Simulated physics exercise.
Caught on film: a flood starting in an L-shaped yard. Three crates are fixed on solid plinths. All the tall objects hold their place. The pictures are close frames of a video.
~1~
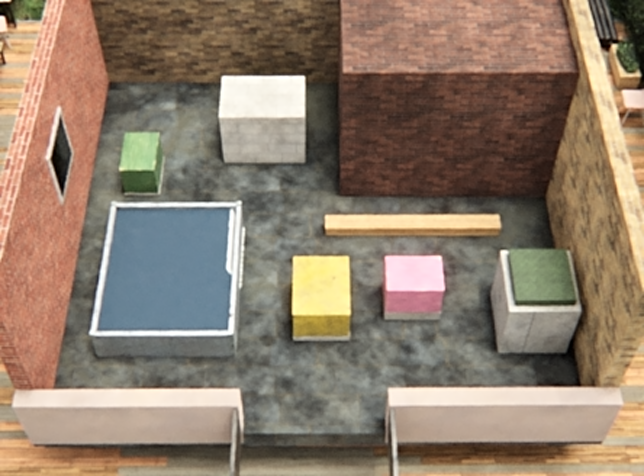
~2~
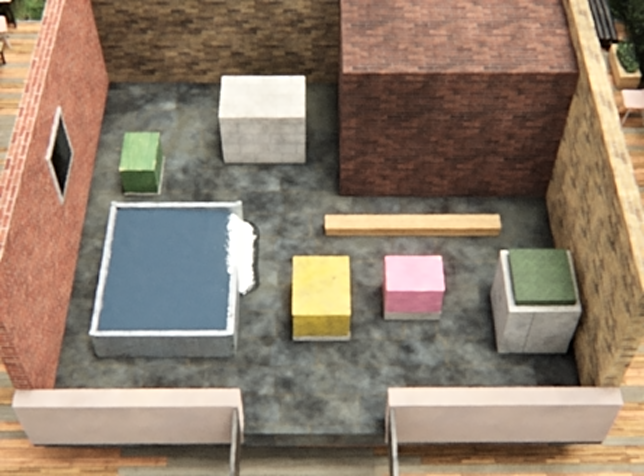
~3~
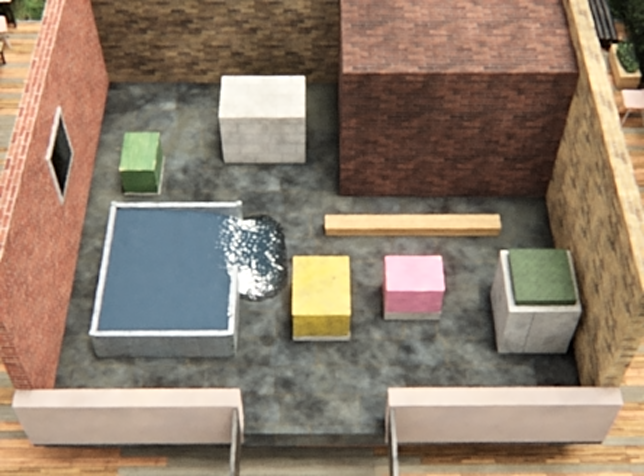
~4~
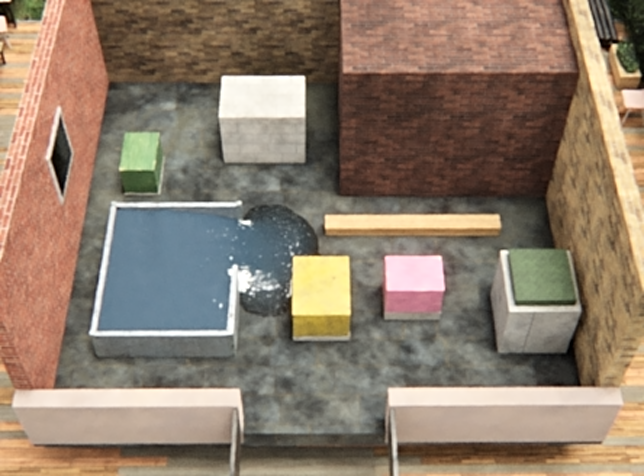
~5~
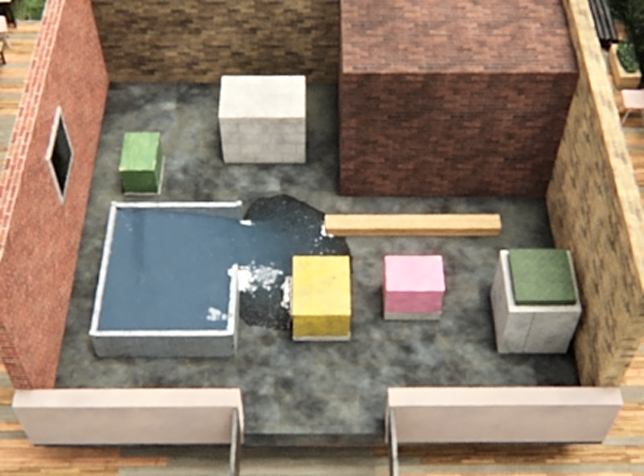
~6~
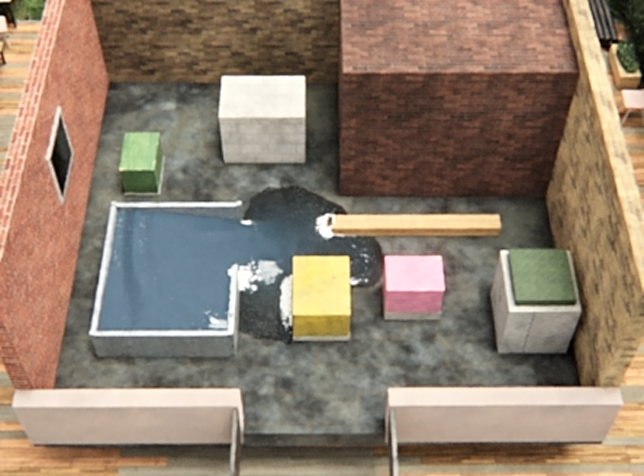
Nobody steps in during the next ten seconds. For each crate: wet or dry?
The green crate gets wet; the pink crate stays dry; the yellow crate gets wet.
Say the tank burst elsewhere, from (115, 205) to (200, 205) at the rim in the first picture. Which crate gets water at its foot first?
That is the green crate.
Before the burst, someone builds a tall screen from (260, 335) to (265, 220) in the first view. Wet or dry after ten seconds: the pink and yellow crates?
In short: The pink one remains dry; the yellow one keeps dry.
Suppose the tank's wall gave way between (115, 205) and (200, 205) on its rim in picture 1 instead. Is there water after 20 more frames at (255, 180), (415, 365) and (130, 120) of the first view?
As listed: Flooded, dry, covered.
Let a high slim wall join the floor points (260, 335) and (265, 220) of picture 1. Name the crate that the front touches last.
Last comes the crate marked pink.
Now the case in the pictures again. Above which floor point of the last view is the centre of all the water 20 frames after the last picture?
Close to (299, 259).
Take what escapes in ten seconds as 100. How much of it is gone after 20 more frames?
Close to 15 %.
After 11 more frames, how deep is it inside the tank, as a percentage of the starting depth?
Roughly 58 per cent.
A moment on, water covers 20 % of the floor; the green crate not reached, the pink crate water round its plinth, the yellow crate water round its plinth.
Next, water covers 35 % of the floor; the green crate not reached, the pink crate water round its plinth, the yellow crate water round its plinth.
Then, water covers 40 % of the floor; the green crate not reached, the pink crate water round its plinth, the yellow crate water round its plinth.
Later, water covers 65 % of the floor; the green crate water round its plinth, the pink crate water round its plinth, the yellow crate water round its plinth.
In the end, water covers 90 % of the floor; the green crate was topped, the pink crate stayed above the water, the yellow crate was topped.
